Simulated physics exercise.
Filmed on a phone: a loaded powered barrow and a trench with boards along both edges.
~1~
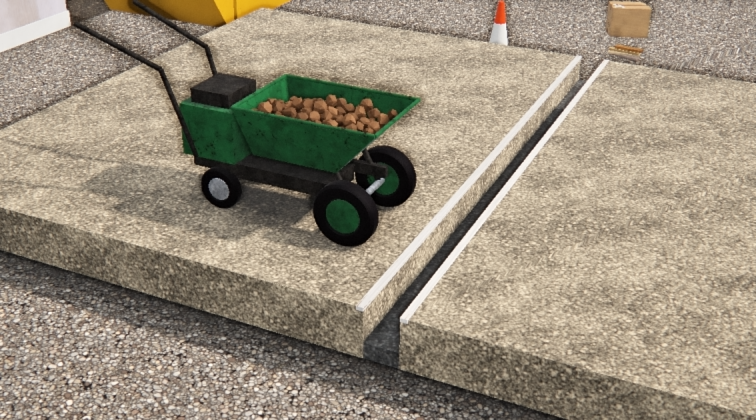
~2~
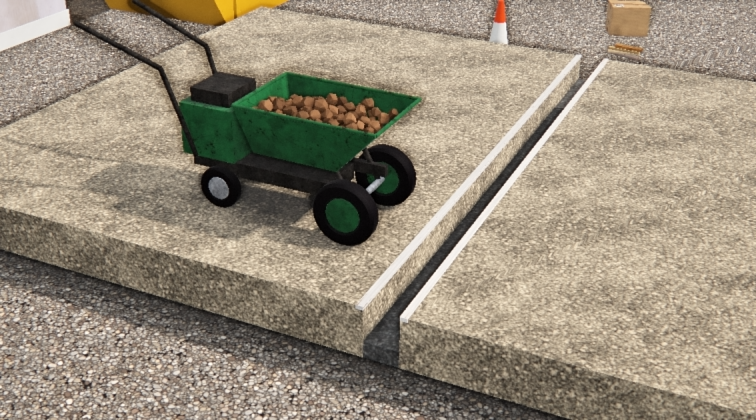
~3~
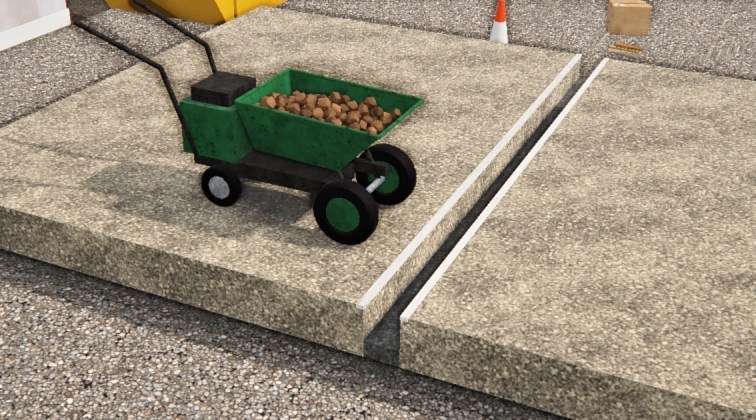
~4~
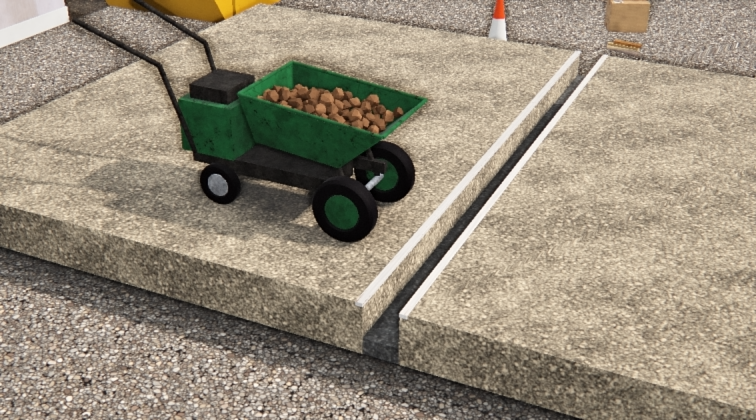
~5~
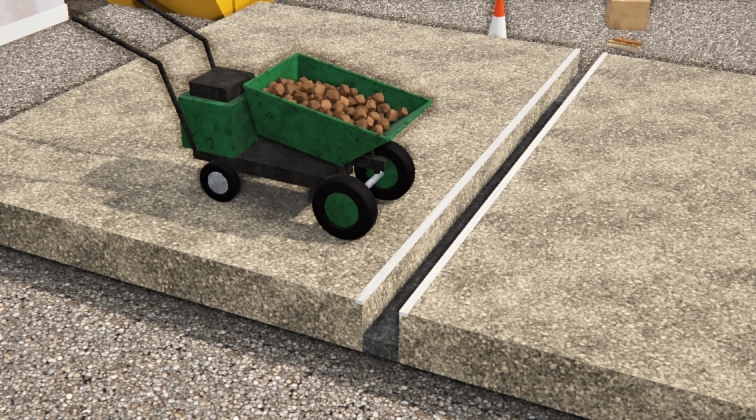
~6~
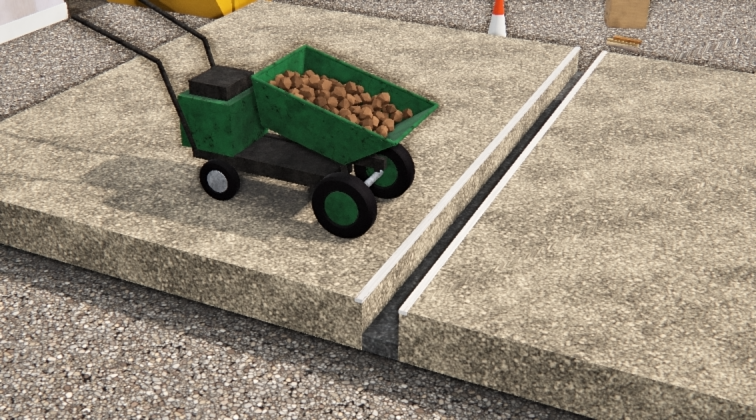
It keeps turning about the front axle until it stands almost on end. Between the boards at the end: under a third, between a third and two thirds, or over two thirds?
The trench takes less than a third.
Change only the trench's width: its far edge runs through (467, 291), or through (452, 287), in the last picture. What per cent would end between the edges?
The first gives 90 %, the second 60 %.
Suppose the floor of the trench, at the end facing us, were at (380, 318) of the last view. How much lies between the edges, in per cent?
About 0 per cent.
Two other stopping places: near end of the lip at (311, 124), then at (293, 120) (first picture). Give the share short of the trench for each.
Near 20 % and 40 %.
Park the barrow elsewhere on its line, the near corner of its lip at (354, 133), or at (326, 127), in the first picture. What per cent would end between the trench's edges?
First some 50, then 70 per cent.
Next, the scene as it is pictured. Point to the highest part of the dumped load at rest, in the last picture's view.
Near (483, 228).
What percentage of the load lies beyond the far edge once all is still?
Close to 75 per cent.
Soon after the last picture, skip tipped steeply; all in the skip.
A little later, skip tipped right over; about two thirds in the skip; a stray few in or heaped over the trench; about a third beyond it; a stray few falling.
Later still, skip tipped right over; about a quarter in the skip; a stray few in or heaped over the trench; most beyond it.
At rest, skip tipped right over; about a quarter in the skip; a stray few in or heaped over the trench; most beyond it.
